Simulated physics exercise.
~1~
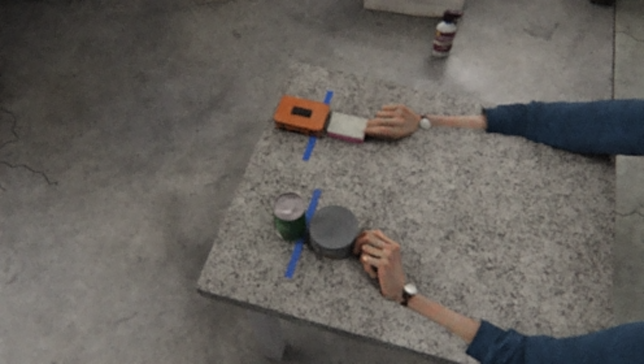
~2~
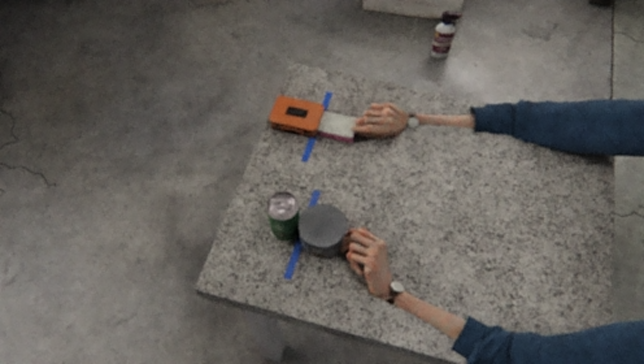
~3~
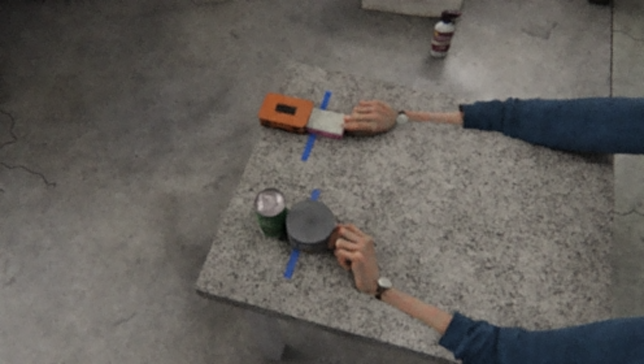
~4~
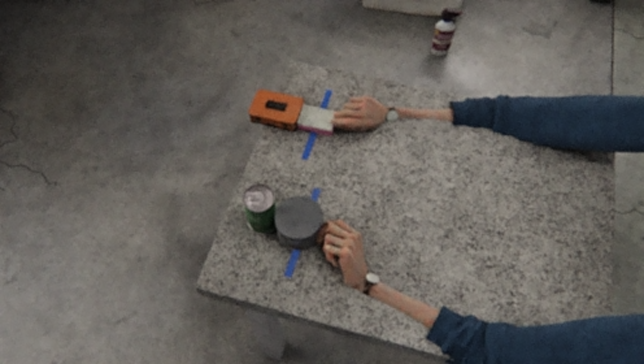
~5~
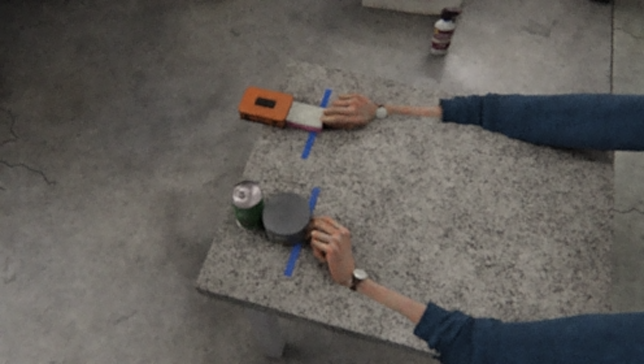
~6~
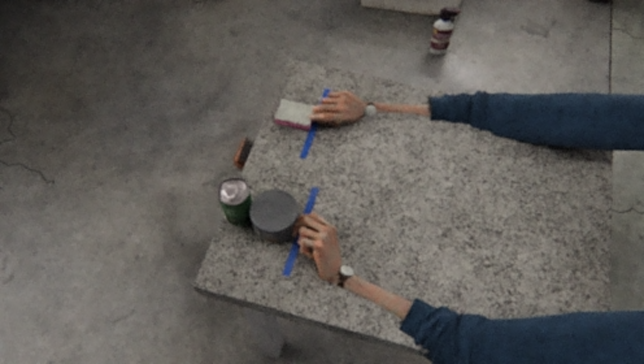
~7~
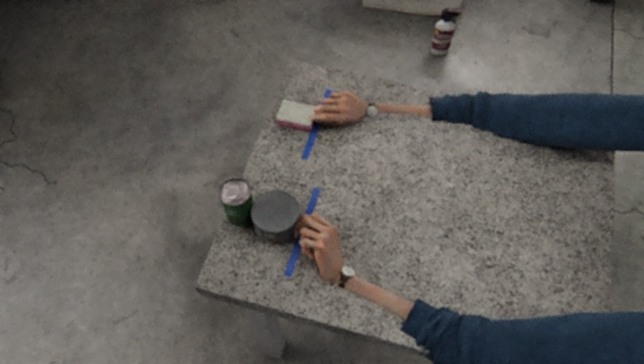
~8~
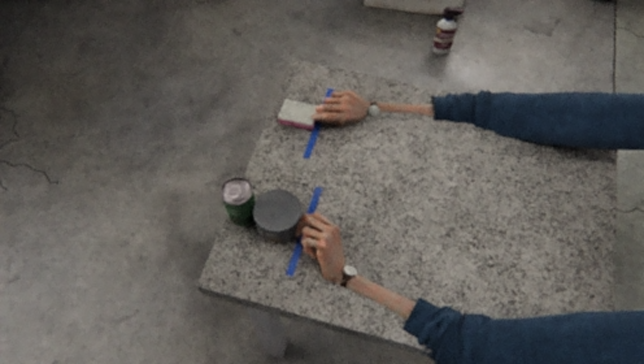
A speckled grey stone table stands on a bare concrete floor, seen from above through a slightly swaying camera. Two blue-sleeved arms reach in from the right, the upper hand behind a pink and whitish sponge touching an orange case, the lower behind a grey tub touching a green tin. Both hands push their rows steadily left across strips of blue tape. The orange case slides past the table's left edge, tips and drops out of sight. The hands then stop, leaving the sponge, the tub and the upright green tin on the table.
